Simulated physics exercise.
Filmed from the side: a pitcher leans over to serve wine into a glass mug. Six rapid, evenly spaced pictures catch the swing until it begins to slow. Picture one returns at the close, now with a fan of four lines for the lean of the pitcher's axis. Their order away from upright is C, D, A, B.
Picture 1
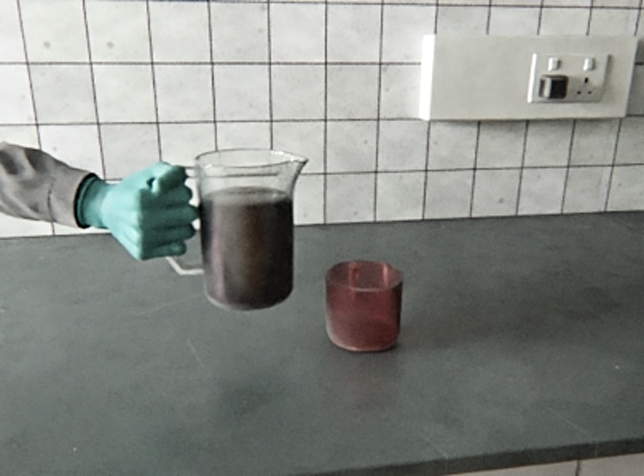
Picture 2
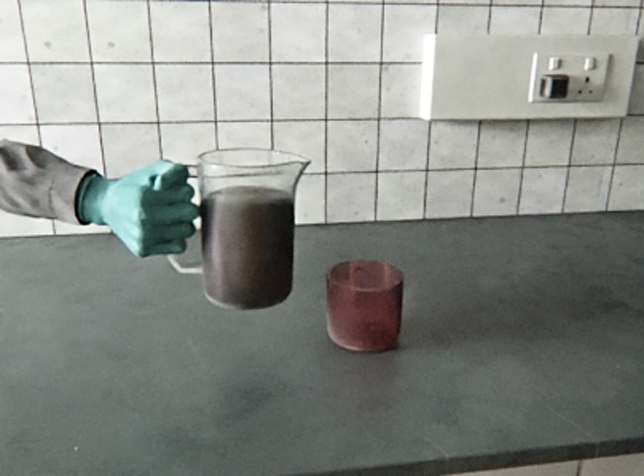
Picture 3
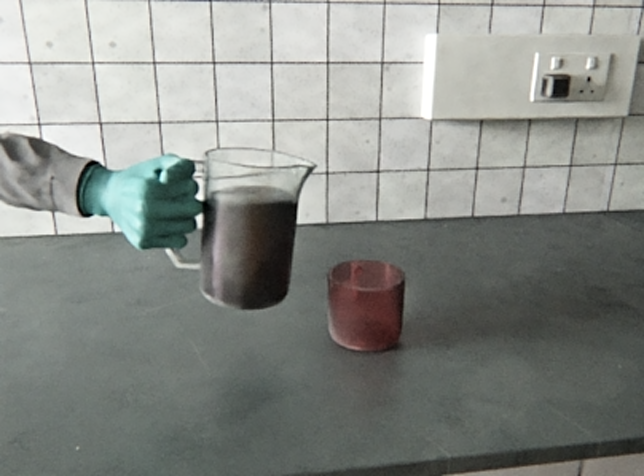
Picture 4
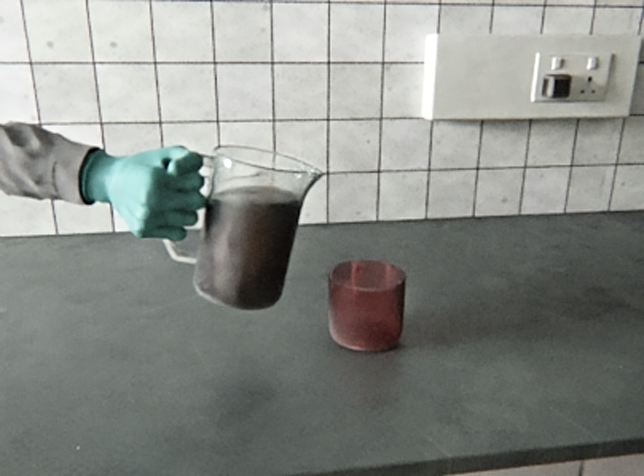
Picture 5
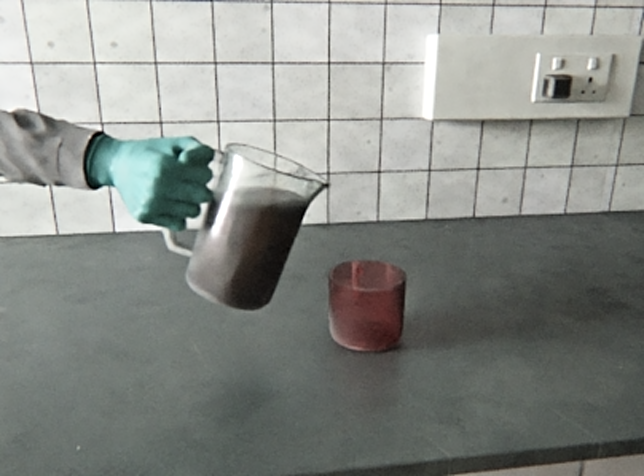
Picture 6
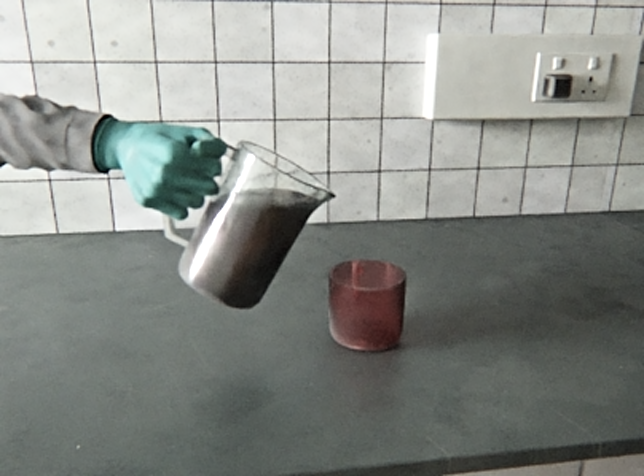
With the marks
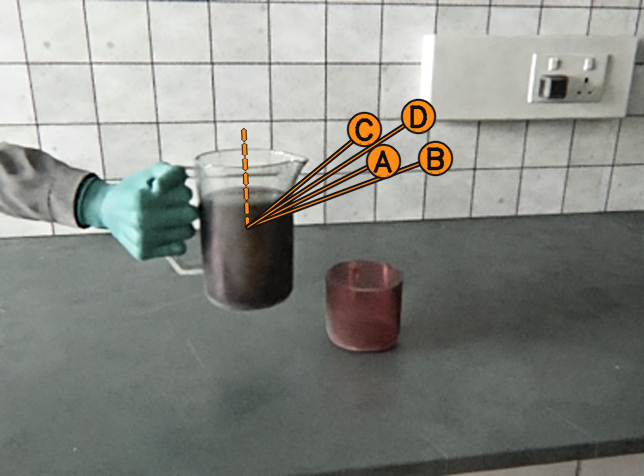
A green-gloved hand raising and tilting a glass pitcher of dark liquid rightward beside a reddish glass on a dark countertop.
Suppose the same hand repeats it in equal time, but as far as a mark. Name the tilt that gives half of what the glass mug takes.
Use tilt A.
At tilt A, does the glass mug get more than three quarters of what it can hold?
No, less.
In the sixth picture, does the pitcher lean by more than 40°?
No, it does not.
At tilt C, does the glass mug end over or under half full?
Under half.
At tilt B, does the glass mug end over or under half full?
Over.
On the marked copy, A at (367, 167); B at (419, 163); C at (351, 141); D at (403, 125).
For tilt A, the glass mug ends with about 49 % of what it can hold.
For tilt B, the glass mug ends with about 70 % of what it can hold.
For tilt C, the glass mug ends with about 19 % of what it can hold.
For tilt D, the glass mug ends with about 32 % of what it can hold.
